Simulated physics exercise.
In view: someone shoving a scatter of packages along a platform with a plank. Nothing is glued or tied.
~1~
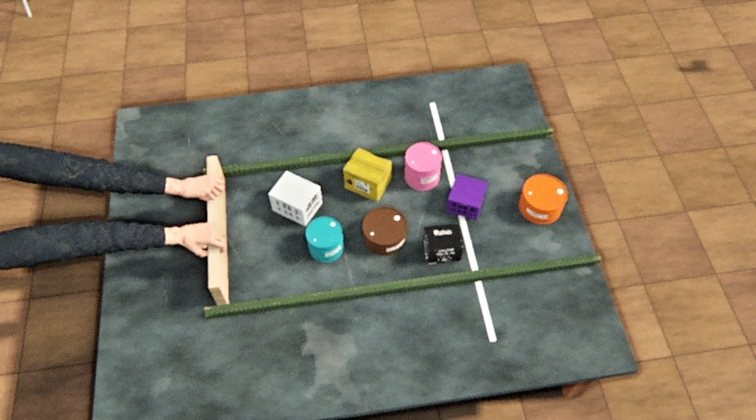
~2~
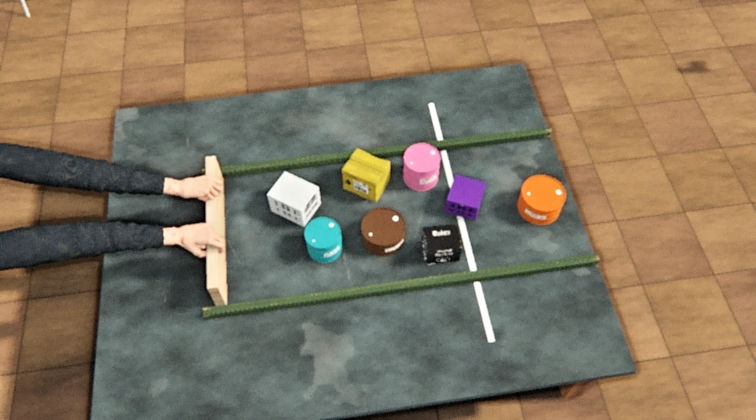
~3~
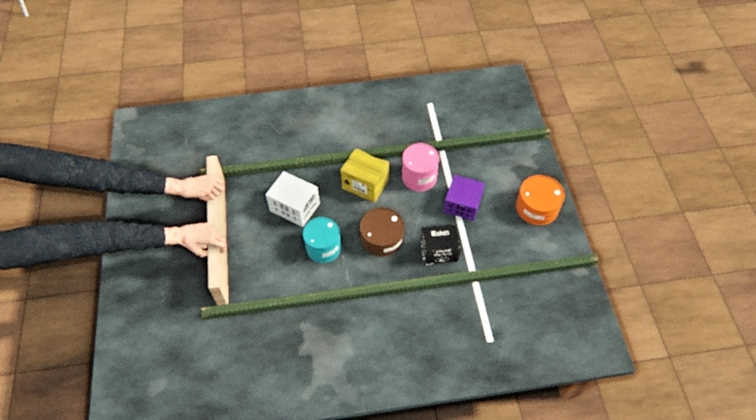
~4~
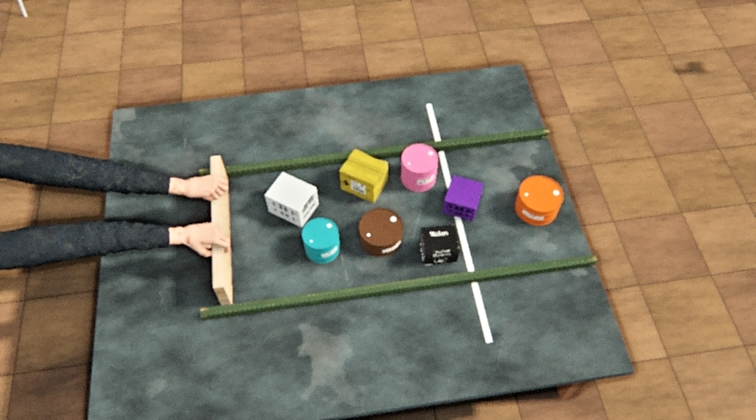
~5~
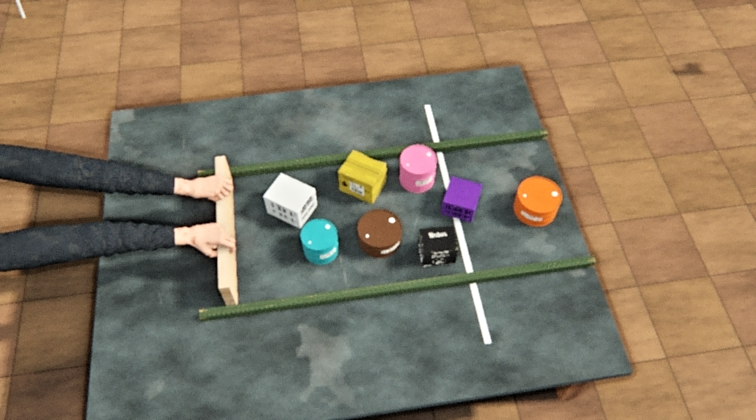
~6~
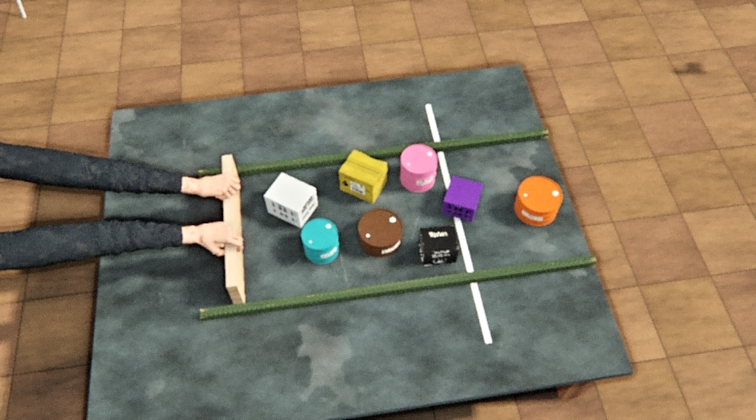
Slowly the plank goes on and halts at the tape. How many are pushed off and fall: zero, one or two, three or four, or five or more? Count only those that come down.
As it turns out, the number that fall off is zero.
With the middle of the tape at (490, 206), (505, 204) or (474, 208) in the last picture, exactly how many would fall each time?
It would be 1, 2 and 0.
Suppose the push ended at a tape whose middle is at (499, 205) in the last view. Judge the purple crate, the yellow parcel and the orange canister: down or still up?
The purple crate comes down; the yellow parcel survives; the orange canister tumbles off.
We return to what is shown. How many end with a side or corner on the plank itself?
It touches 4.
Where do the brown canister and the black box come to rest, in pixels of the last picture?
The brown canister stops around (513, 212); the black box around (483, 252).
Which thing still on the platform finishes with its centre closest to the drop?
It is the orange canister.
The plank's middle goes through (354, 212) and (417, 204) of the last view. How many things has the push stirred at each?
First 5, then 7.
Early on, none off yet; orange canister at rest near (538, 201); purple crate at rest near (462, 199); black box at rest near (438, 246).
A while later, none off yet; orange canister at rest near (538, 201); purple crate at rest near (462, 199); black box travelled a little near (453, 249).
Further along, none off yet; orange canister at rest near (538, 201); purple crate travelled about its own width near (485, 187); black box travelled about its own width near (476, 251).
Finally, the number that fall off is zero.
